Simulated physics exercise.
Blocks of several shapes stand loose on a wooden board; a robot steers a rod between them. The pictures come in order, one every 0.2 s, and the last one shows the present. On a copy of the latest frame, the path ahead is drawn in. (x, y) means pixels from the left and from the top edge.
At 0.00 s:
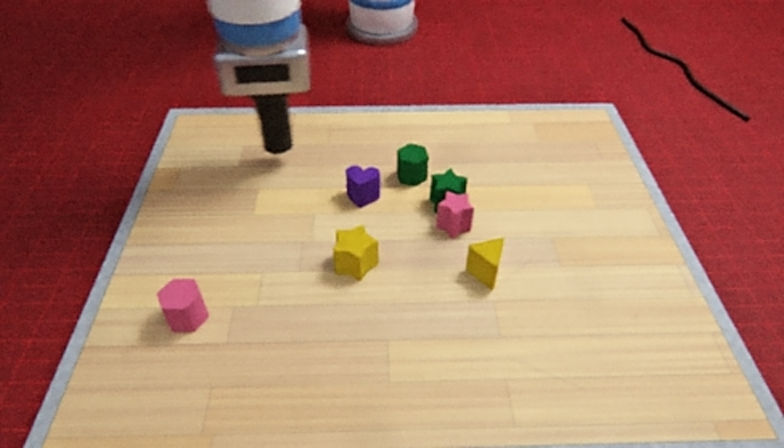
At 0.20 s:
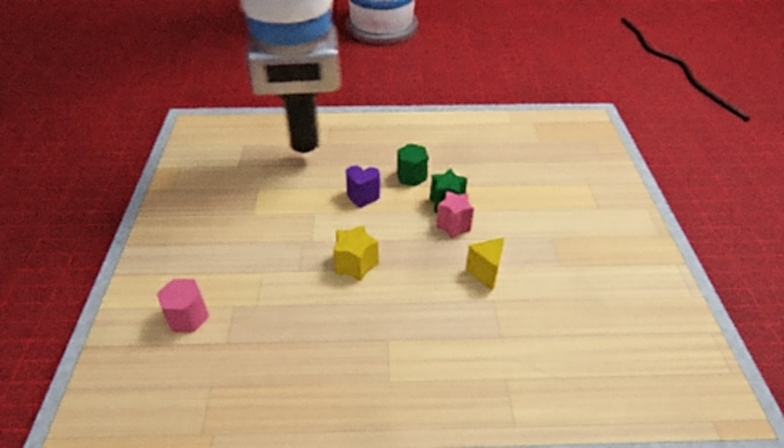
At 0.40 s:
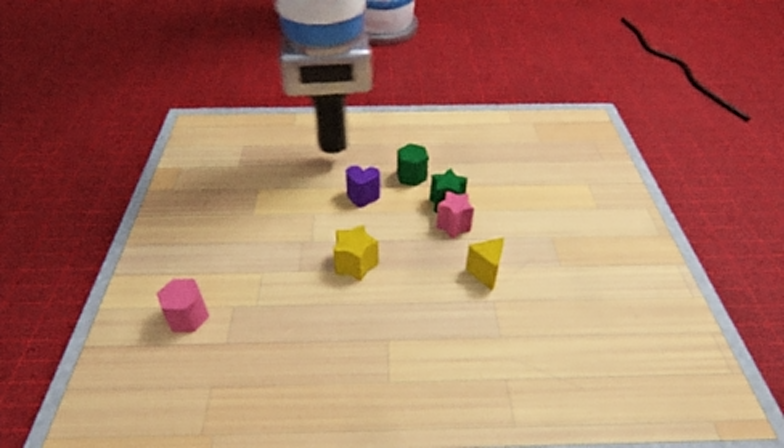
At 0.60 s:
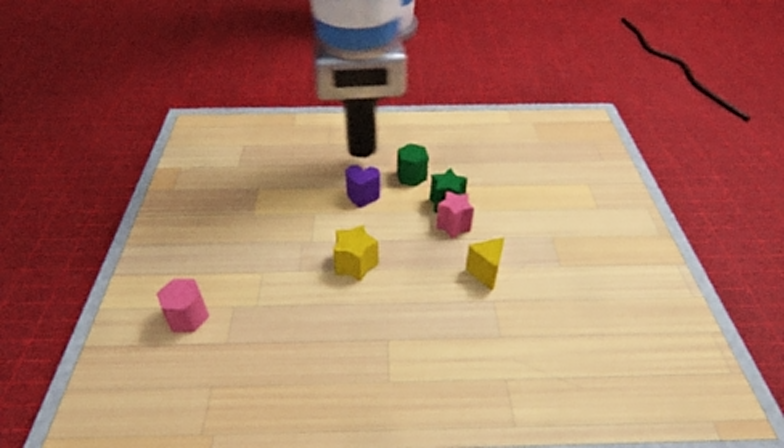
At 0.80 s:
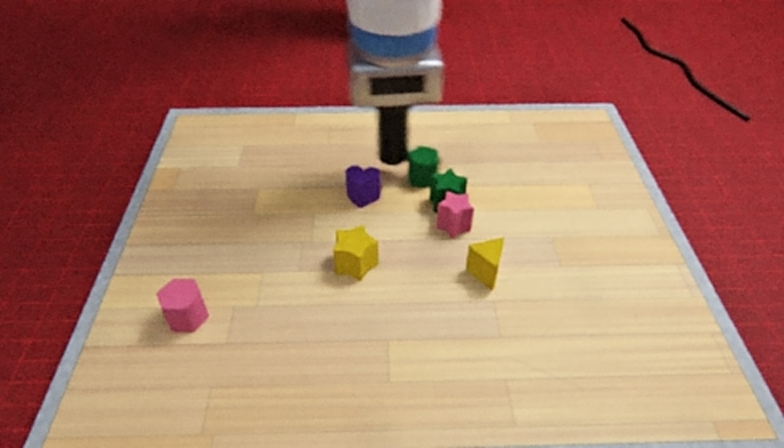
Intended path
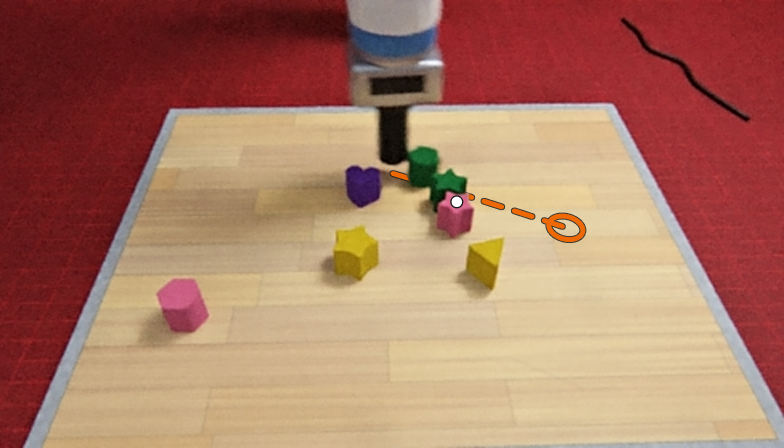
Robot arm sweeping a black rod rightward behind a purple heart block, then nudging a green six-sided block slightly right.
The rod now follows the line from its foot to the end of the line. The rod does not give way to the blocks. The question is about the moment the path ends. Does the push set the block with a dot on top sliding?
Yes
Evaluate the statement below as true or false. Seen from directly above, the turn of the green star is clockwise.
The statement is correct.
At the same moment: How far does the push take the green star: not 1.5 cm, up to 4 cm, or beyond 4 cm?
The move is long, over 4 cm.
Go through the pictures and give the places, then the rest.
In the first picture, rod's lower end at (279, 145); purple heart-shaped block at (362, 173); green six-sided block at (413, 152); green star at (449, 180); pink star at (457, 202).
In the second picture, rod at (305, 144); blocks still.
In the third picture, rod at (333, 145); blocks still.
In the fourth picture, rod at (362, 149); blocks still.
In the fifth picture, rod at (393, 156); purple heart-shaped block at (362, 173); green six-sided block at (424, 155); green star at (449, 180); pink star at (457, 202).
Drawn move, from (393, 173) to (566, 228); the dot is on the pink star.
One third of the way, rod at (449, 173); green six-sided block at (479, 162), turned 50° anticlockwise; green star at (465, 184), turned 70° clockwise.
Two thirds of the way, rod at (508, 191); green six-sided block at (518, 165); green star at (495, 201); pink star at (464, 207), turned 40° clockwise.
At the end, rod at (571, 210); purple heart-shaped block still; green six-sided block at (519, 165), turned 160° anticlockwise; green star at (496, 201), turned 140° clockwise; pink star at (464, 207), turned 40° clockwise.
